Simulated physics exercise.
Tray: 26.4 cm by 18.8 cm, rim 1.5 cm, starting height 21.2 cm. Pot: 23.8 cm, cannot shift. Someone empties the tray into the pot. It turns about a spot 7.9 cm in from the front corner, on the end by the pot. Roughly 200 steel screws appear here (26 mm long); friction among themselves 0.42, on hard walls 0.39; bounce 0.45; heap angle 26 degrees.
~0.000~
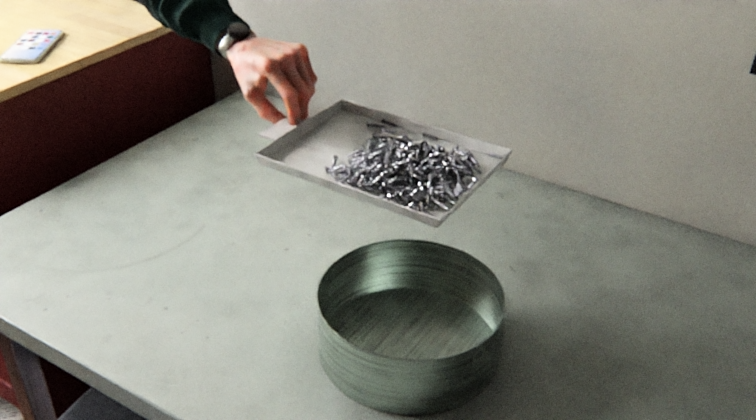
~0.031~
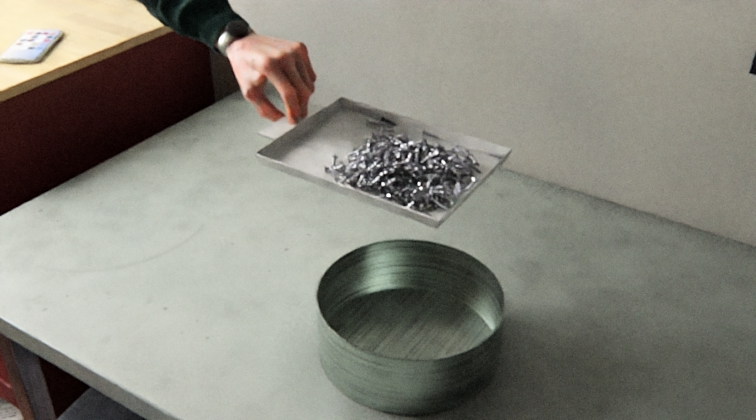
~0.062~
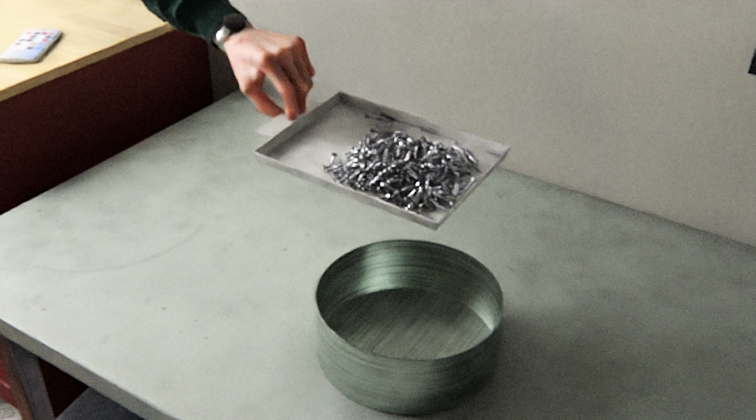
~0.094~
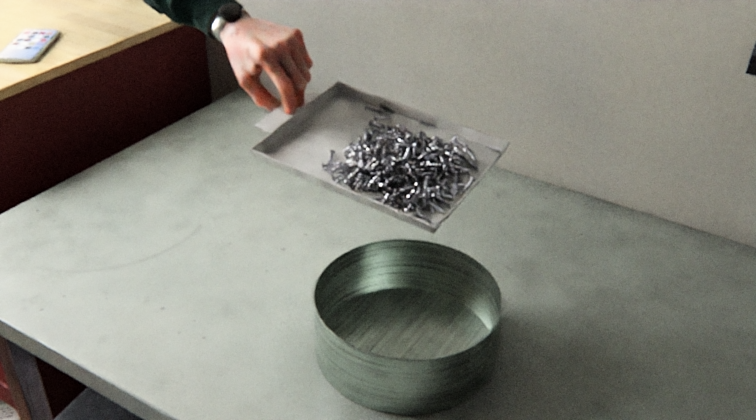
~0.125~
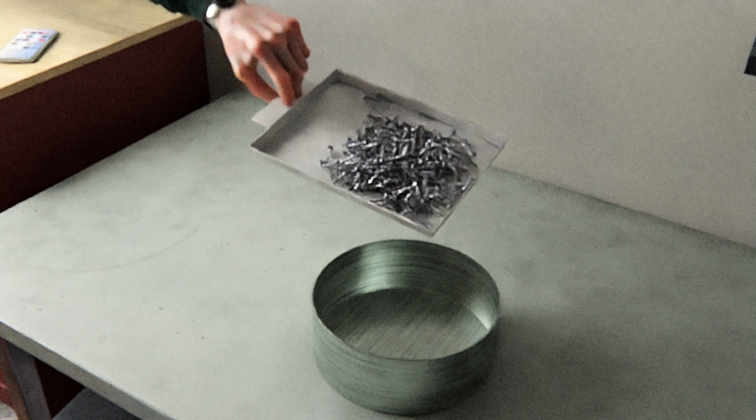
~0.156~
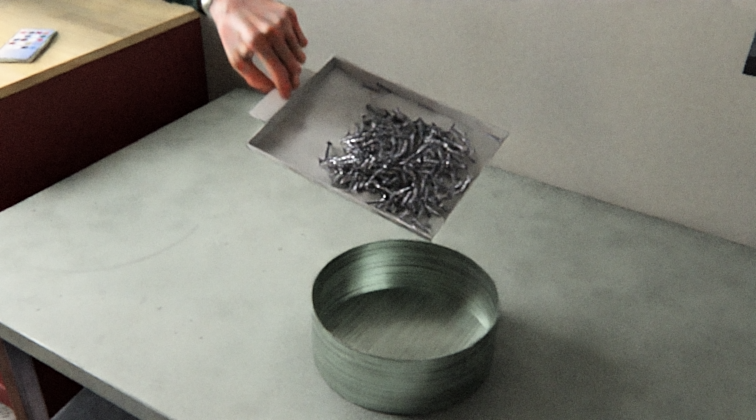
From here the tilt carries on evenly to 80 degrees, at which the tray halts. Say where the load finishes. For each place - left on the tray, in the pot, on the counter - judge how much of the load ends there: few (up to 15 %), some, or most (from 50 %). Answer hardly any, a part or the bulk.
Tray: Hardly any; pot: The bulk; counter: Hardly any.
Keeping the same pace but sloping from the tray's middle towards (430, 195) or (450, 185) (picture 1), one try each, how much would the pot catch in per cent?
About 75 per cent on the first try and 25 per cent on the second.
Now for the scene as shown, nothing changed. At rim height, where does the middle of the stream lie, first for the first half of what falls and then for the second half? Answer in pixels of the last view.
(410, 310) first, (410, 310) later, roughly.
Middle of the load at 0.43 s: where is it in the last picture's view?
Look about (401, 211) in the last view.
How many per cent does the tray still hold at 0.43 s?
About 95%.
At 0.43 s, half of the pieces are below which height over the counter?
The halfway mark is near 20 cm.
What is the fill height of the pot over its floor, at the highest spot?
Roughly 2.5 centimetres.
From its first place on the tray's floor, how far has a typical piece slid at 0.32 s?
Roughly 2 cm.
After 0.32 s, tilt 52 degrees; the tray holds 100 %, the pot 0 %.
After 0.43 s, tilt 73 degrees; the tray holds 95 %, the pot 0 %.
After 0.67 s, tilt 80 degrees; the tray holds 5 %, the pot 95 %.
At rest (1.5 s), tray 0 %, pot 100 %, counter 0 %.
